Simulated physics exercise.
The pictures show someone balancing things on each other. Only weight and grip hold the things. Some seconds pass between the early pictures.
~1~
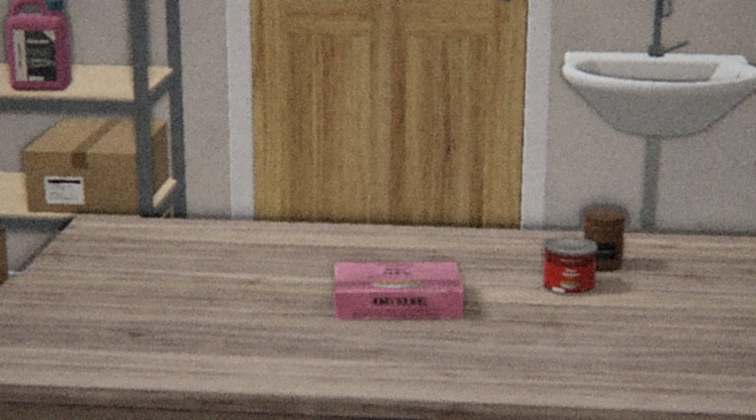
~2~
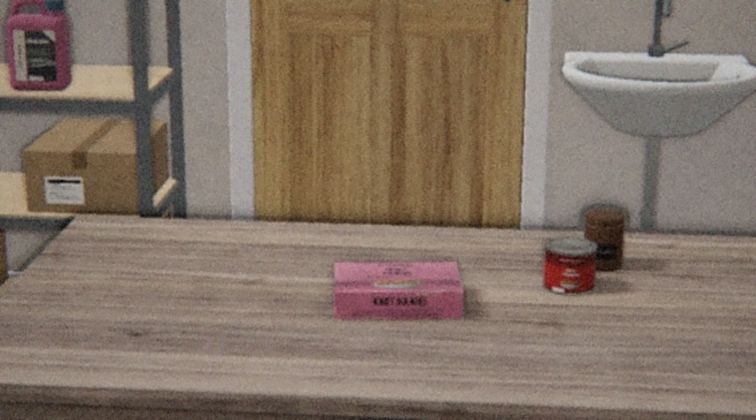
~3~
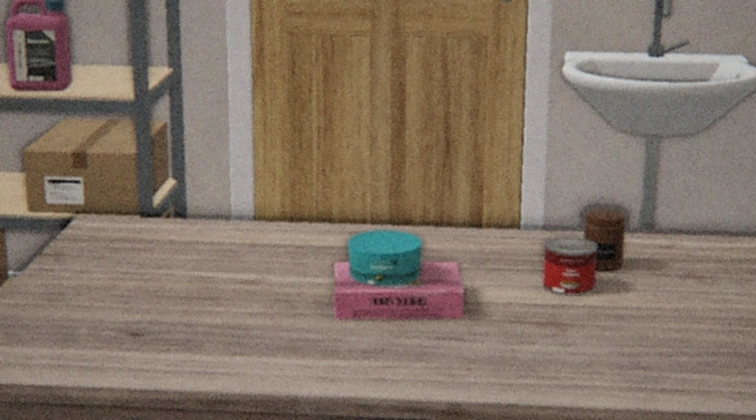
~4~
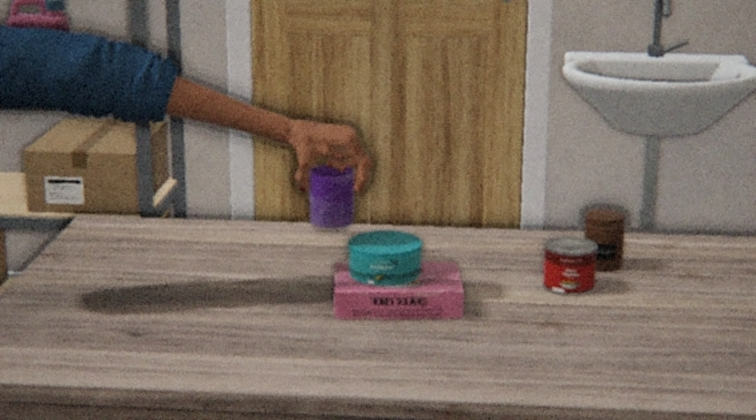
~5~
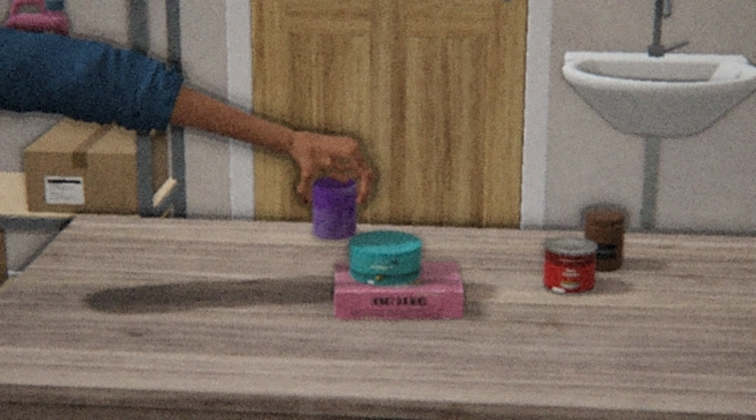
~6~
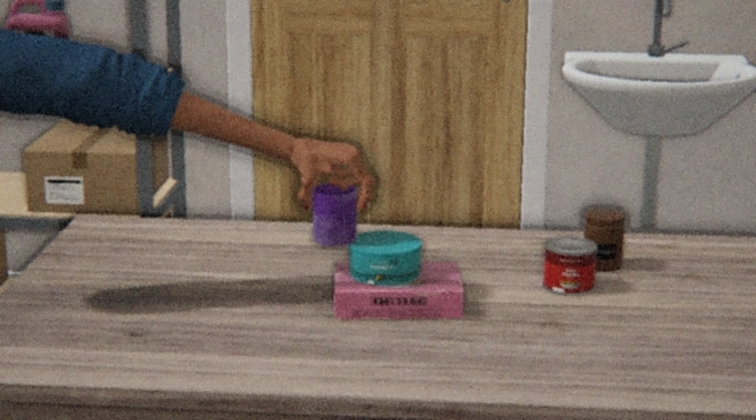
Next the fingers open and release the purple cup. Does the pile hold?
Outcome: The pile gives way.
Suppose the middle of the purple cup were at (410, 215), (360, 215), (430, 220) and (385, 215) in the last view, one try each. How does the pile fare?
In the first case it holds; in the second case it keeps its balance; in the third case it comes apart; in the fourth case it stays up.
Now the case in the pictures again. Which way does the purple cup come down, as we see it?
To the left.
Then, 0.30 s later than the last frame, purple cup now fallen.
Then, 0.40 s later than the last frame, things are still on the move.
Then, 1.00 s later than the last frame, nothing new.
When it is over, fallen, purple cup; the other 4 as before. End places, in pixels of the last picture, purple cup near (273, 274). The pile loses its balance.
